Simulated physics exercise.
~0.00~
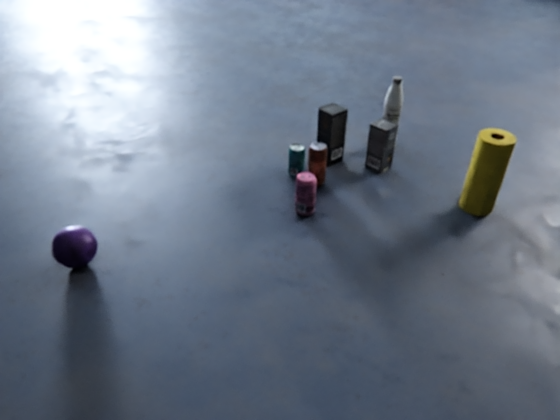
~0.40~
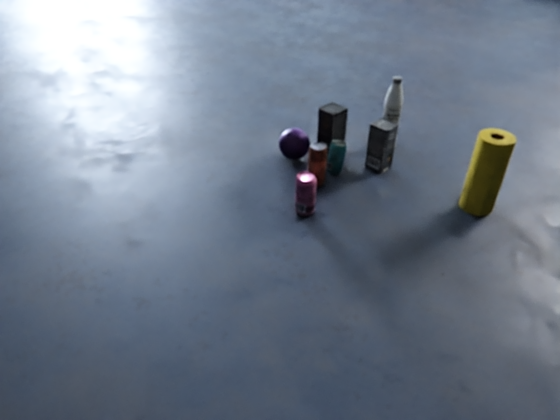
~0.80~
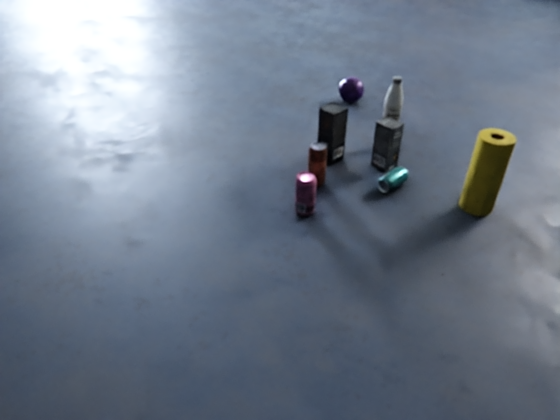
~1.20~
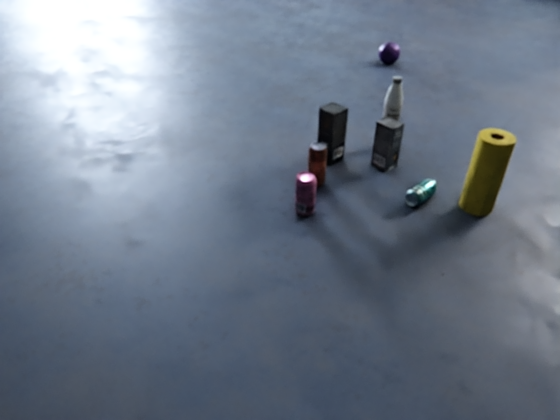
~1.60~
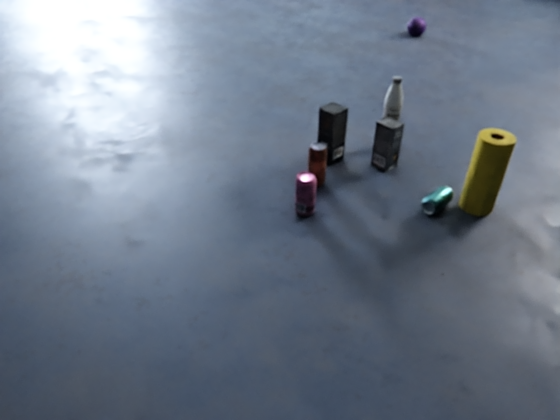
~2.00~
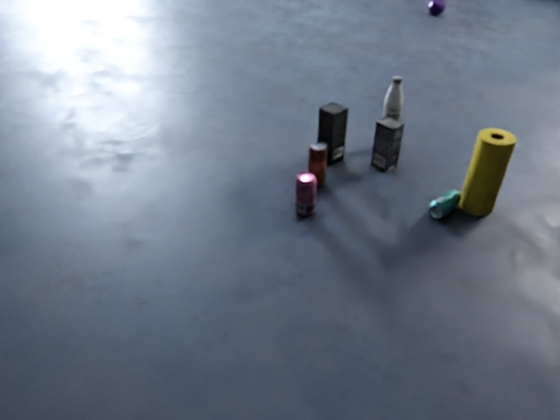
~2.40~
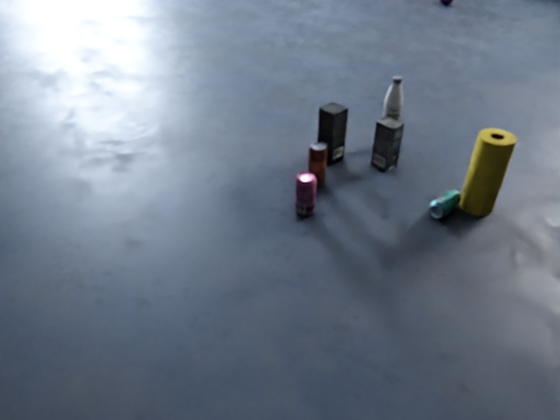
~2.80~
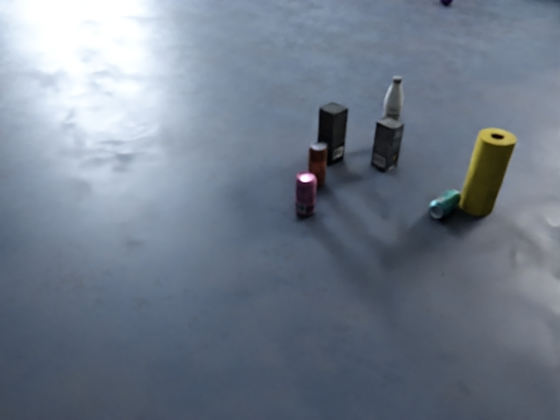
Purple ball rolling into a group of cans and cartons, toppling the turquoise can, which rolls to rest beside the yellow roll.
